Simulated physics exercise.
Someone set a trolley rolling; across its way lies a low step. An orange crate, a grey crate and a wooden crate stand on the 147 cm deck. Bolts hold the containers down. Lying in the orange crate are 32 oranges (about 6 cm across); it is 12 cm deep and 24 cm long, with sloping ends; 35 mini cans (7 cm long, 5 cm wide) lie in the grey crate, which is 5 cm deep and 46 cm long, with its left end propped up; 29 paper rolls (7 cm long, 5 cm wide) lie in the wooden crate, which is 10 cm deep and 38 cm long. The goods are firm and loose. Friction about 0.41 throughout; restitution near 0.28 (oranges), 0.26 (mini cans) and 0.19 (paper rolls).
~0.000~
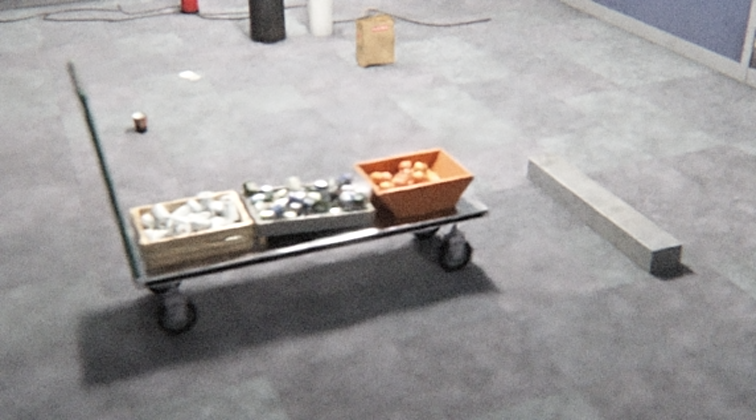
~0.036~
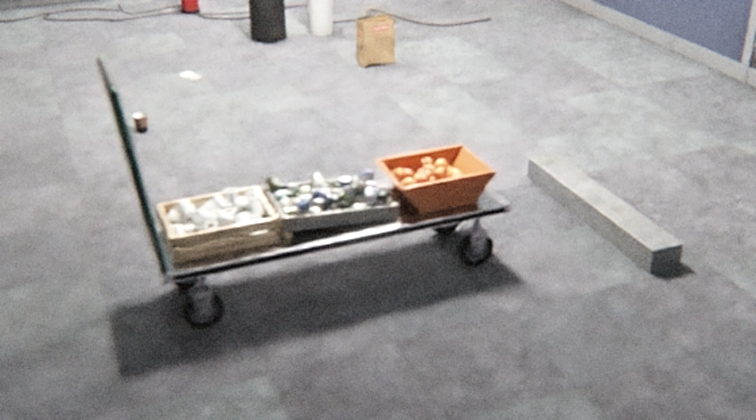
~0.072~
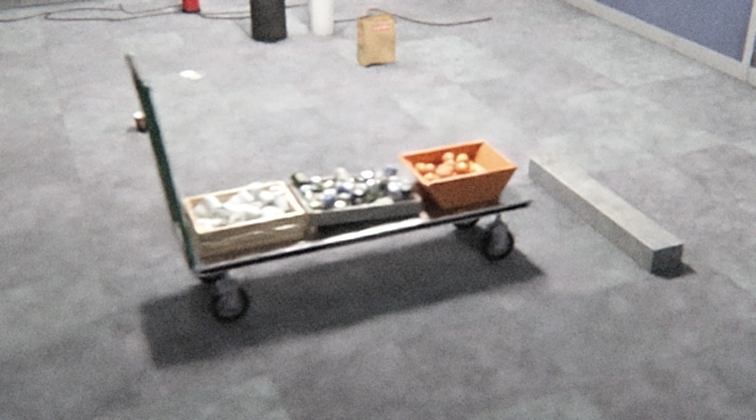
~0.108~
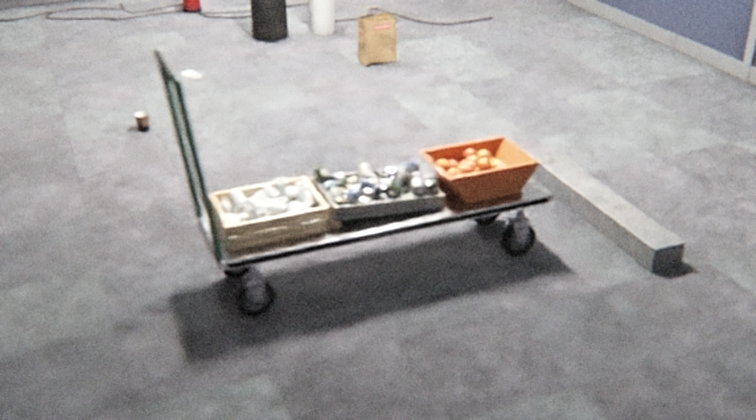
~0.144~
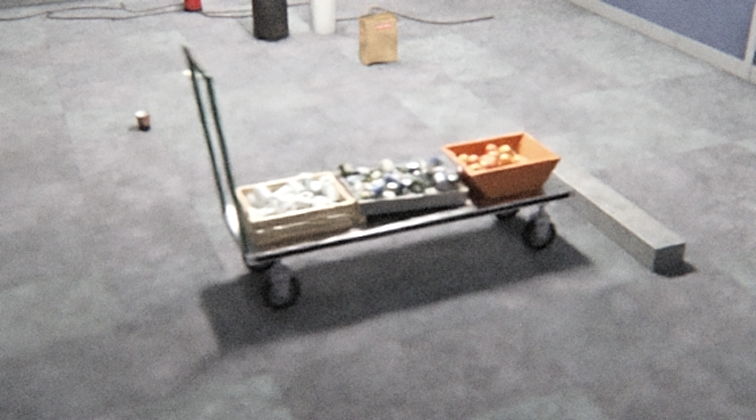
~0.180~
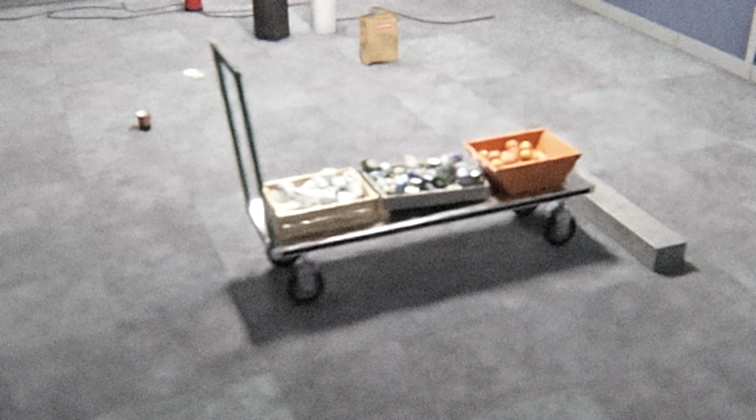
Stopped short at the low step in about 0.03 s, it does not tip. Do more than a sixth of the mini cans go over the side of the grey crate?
Yes.
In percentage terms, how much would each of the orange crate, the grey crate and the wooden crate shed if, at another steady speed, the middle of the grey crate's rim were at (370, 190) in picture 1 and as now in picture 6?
In that case you'd see orange crate at 0, grey crate at 10 and wooden crate at 0 percent.
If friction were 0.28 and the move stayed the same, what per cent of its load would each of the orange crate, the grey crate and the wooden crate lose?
In that setup orange crate sheds 20 percent, grey crate sheds 40 percent, and wooden crate sheds 20 percent.
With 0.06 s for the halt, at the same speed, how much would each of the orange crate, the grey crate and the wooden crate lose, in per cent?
With that change, orange crate 20 per cent, grey crate 30 per cent, wooden crate 10 per cent.
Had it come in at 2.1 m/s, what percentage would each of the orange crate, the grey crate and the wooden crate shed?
In that case the orange crate sheds 10 per cent of its load, the grey crate 30 per cent, and the wooden crate 10 per cent.
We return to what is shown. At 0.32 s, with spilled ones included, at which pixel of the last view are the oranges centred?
In the last picture they centre on about (569, 146).
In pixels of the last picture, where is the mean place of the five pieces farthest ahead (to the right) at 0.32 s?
Close to (586, 130) in the last view.
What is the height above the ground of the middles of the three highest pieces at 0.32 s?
I'd guess about 50 cm.
After 0.22 s, impact.
After 0.32 s, 0 of 32 out of the orange crate, 1 of 35 out of the grey crate and 0 of 29 out of the wooden crate.
After 0.44 s, 5 of 32 out of the orange crate, 9 of 35 out of the grey crate and 2 of 29 out of the wooden crate.
After 0.67 s, 7 of 32 out of the orange crate, 11 of 35 out of the grey crate and 3 of 29 out of the wooden crate.
When it is over (at 1.18 s), 7 of 32 out of the orange crate, 11 of 35 out of the grey crate and 3 of 29 out of the wooden crate. Asked share, 11 of 35, 31 per cent.
